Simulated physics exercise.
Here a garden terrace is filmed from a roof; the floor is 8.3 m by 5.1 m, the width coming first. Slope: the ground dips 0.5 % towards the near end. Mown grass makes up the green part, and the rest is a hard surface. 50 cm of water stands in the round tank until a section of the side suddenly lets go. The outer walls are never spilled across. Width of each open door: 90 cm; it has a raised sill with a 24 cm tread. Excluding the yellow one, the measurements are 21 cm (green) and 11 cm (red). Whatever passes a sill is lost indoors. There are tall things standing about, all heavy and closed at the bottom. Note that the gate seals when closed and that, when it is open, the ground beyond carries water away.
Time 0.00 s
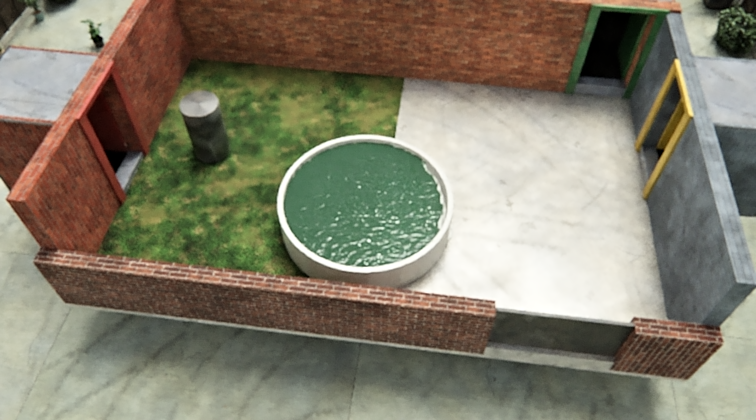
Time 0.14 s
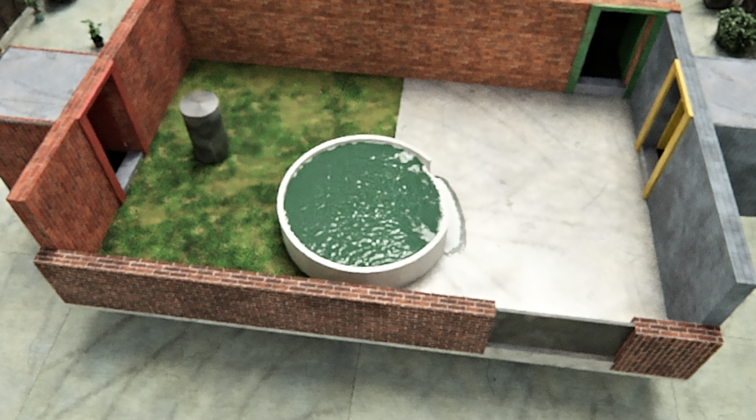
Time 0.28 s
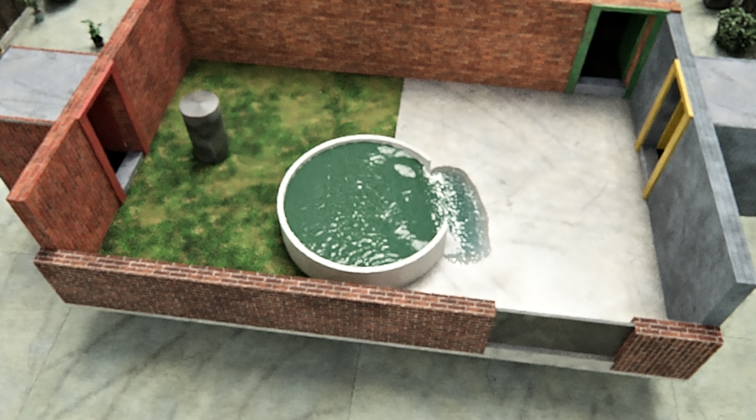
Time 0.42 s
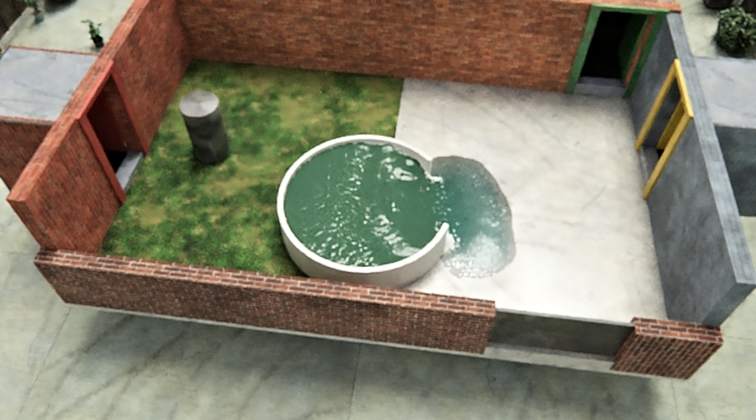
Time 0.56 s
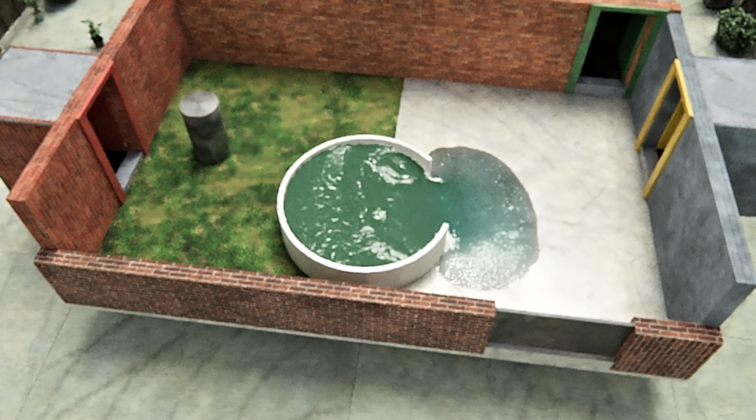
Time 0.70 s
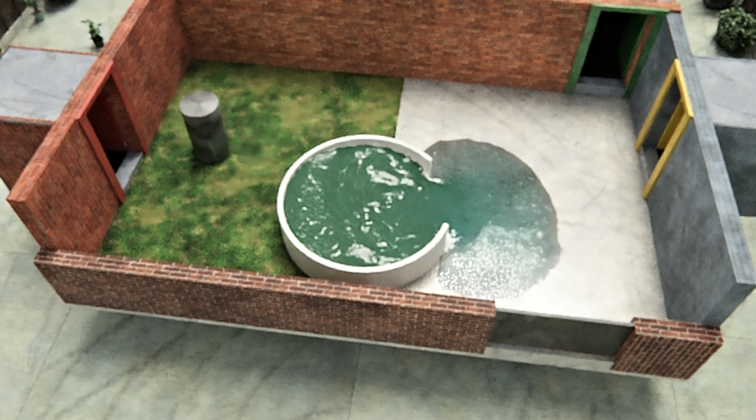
On a walled terrace, half grass and half pale paving, a round tank of green water opened on its right side, and the water poured through the gap, spreading across the paving in a widening pool.
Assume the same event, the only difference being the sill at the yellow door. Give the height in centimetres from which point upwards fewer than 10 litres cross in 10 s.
Roughly 16.5 cm.
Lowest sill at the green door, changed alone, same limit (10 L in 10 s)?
I'd raise green to close to 22 cm.
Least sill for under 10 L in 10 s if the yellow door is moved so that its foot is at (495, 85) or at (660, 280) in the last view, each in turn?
About 6.0 cm, then about 16 cm.
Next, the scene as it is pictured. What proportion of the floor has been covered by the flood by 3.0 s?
Wet share: Around 40 %.
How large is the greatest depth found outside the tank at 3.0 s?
29 cm.
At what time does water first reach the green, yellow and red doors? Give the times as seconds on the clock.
Arrival times - green: 2.2 s; yellow: 1.6 s; red: Not in the 10 s.
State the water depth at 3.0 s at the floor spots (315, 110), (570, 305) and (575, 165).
About 0, 2 and 4 cm respectively.
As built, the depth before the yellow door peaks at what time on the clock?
Roughly 2.4 s.
After 1.4 s water covers 25 % of the floor, deepest (24 cm) near (453, 222); it has not reached the yellow door.
After 3.0 s water covers 40 % of the floor, deepest (29 cm) near (632, 113); 19 cm at the yellow door, 8 litres in over its 16 cm sill.
After 10.0 s water covers 85 % of the floor, deepest (12 cm) near (393, 319); 9 cm at the yellow door, 12 litres in over its 16 cm sill.
At the yellow door as built, the water arrived by 1.6 s and peaked near 20 cm at 2.4 s.
With a sill of 15 cm, 19 litres would have come in within the 10 s; with 20.5 cm, 0 litres. So under 10 litres takes about 16.5 cm.
